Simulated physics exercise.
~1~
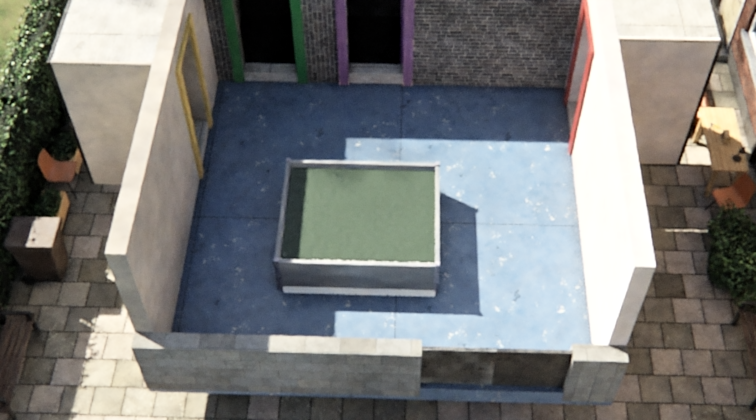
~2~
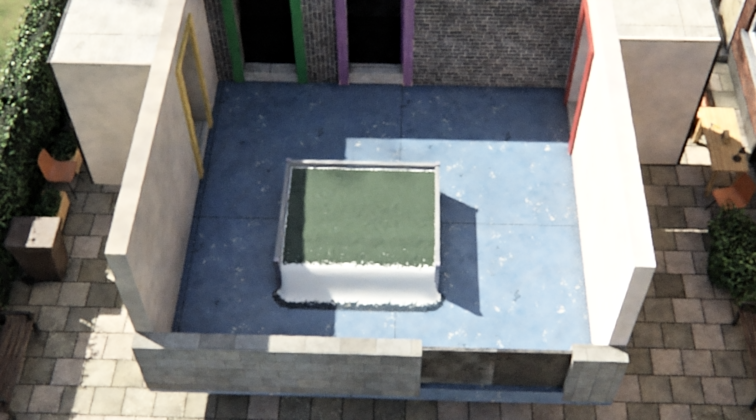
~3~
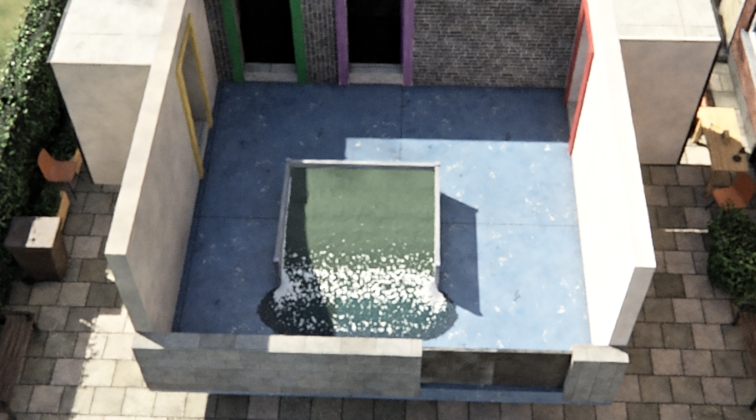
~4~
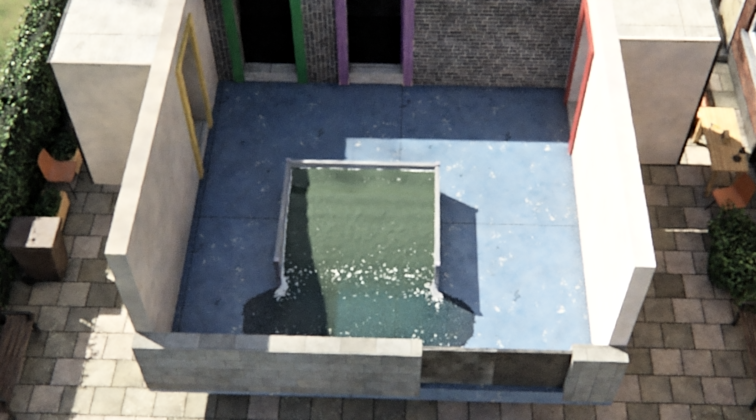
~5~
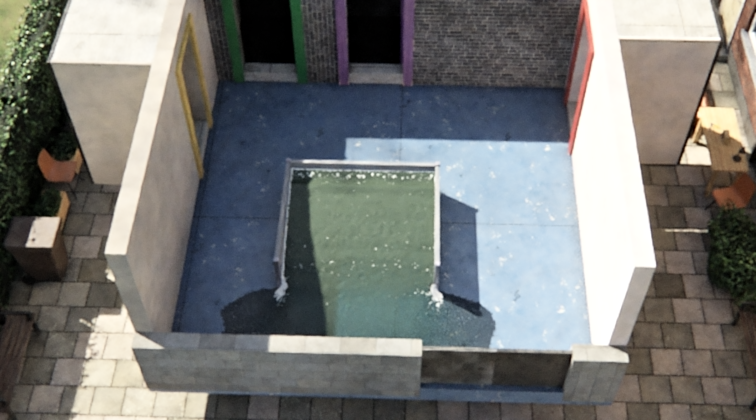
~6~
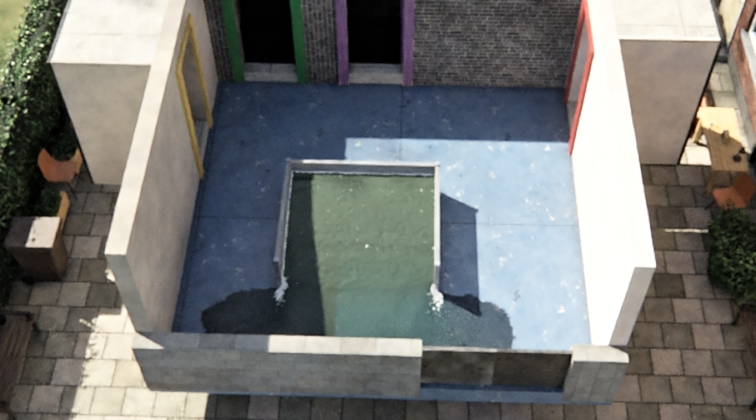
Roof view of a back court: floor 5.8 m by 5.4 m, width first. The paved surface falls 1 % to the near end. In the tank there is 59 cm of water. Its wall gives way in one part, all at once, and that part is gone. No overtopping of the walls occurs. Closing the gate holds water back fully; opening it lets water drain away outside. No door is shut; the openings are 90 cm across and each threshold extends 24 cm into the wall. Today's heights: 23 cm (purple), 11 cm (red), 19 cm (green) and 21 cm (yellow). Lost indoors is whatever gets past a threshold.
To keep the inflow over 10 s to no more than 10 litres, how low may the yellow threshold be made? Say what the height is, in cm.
No lower than about 7.5 cm.
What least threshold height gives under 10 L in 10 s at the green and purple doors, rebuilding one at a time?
Close to 12.0 cm (green) and close to 9.0 cm (purple).
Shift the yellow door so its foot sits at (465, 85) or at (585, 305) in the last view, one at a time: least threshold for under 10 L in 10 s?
In turn: About 8.0 cm, about 22 cm.
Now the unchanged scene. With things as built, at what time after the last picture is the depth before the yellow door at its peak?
It peaks around 8.5 s.
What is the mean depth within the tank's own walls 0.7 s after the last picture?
Around 27 centimetres.
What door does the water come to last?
That would be the purple door.
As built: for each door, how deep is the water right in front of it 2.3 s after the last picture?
At the purple door the depth is 0 cm, at red 1 cm, at green 0 cm and at yellow 4 cm.
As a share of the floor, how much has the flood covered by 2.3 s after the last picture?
Roughly 55 percent.
Then, 0.7 s after the last picture water covers 20 % of the floor, deepest (46 cm) near (352, 370); it has not reached the yellow door.
Then, 2.3 s after the last picture water covers 55 % of the floor, deepest (30 cm) near (166, 365); 4 cm at the yellow door, 0 litres in over its 21 cm threshold.
Then, 9.3 s after the last picture water covers 95 % of the floor, deepest (12 cm) near (579, 235); 9 cm at the yellow door, 0 litres in over its 21 cm threshold.
At the yellow door as built, the water peaked near 11 cm, 8.3 s after the last picture.
Run again over the same 10 s with other heights there, 13 litres in over 7 cm, 6 litres over 8.5 cm. The limit of 10 litres is kept from about 7.5 cm up.
